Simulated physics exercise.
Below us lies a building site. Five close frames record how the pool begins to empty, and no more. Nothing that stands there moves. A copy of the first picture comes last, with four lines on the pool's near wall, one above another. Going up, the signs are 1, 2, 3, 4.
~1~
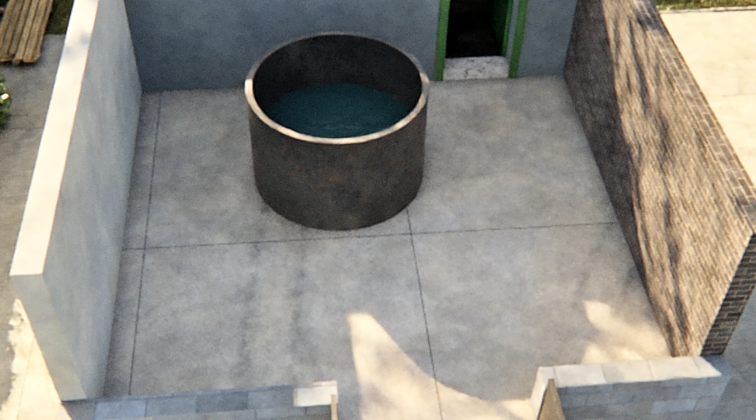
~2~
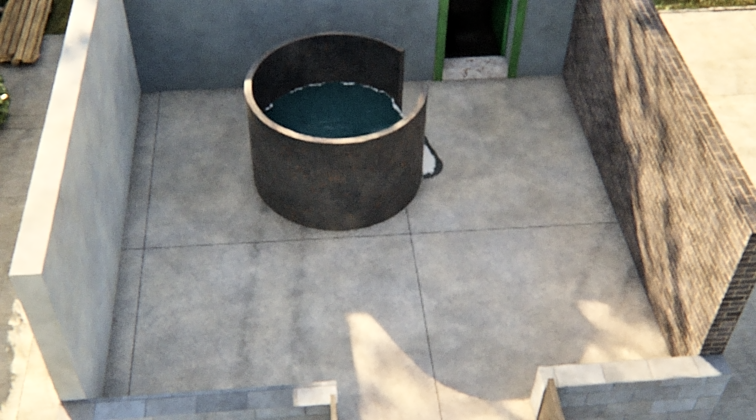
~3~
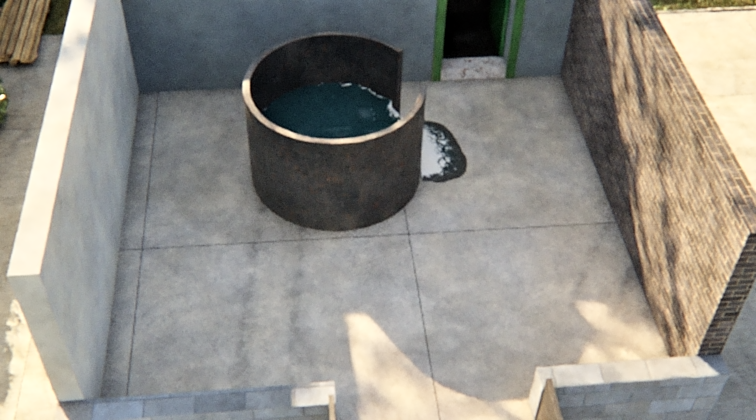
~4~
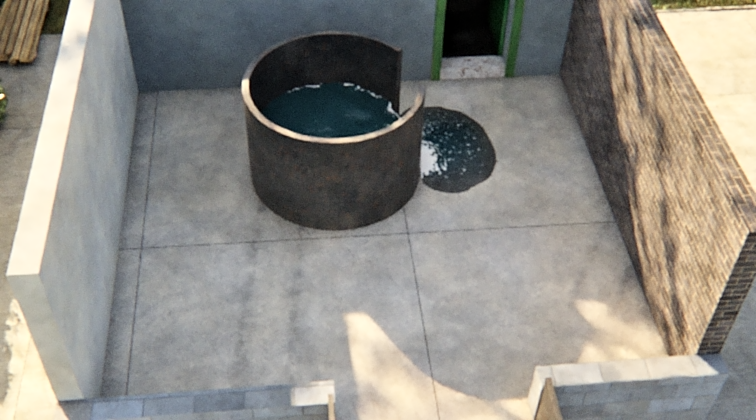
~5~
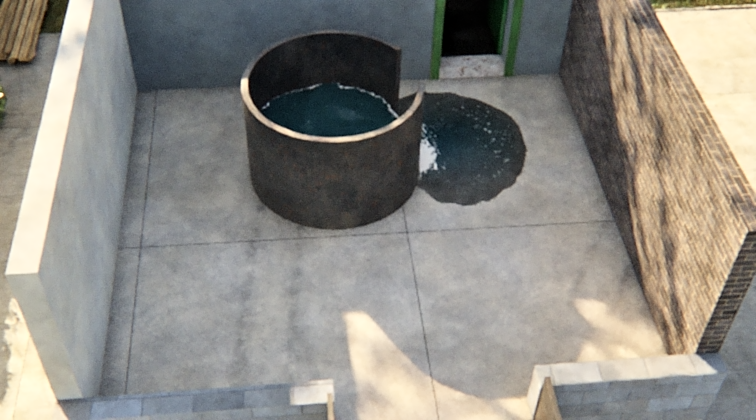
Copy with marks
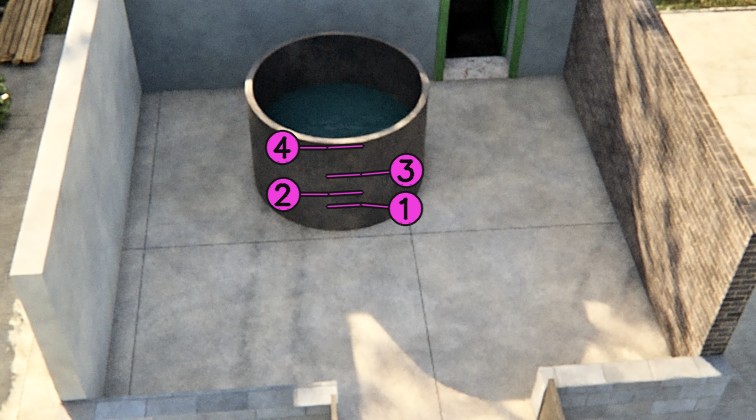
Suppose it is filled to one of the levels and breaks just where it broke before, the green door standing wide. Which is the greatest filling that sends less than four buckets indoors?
That is mark 2.
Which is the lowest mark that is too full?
That is mark 3.
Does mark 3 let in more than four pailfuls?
Yes.
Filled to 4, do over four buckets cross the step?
Yes, that goes wrong.
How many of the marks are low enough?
Two of them.
On the marked copy, 1 at (344, 205); 2 at (344, 193); 3 at (344, 175); 4 at (344, 146); from the bottom up 1, 2, 3, 4.
Choosing 1, nothing gets over.
Choosing 2, a splash gets over, under a bucket.
Choosing 3, about 9 bucketfuls get in.
Choosing 4, dozens of bucketfuls pour in.
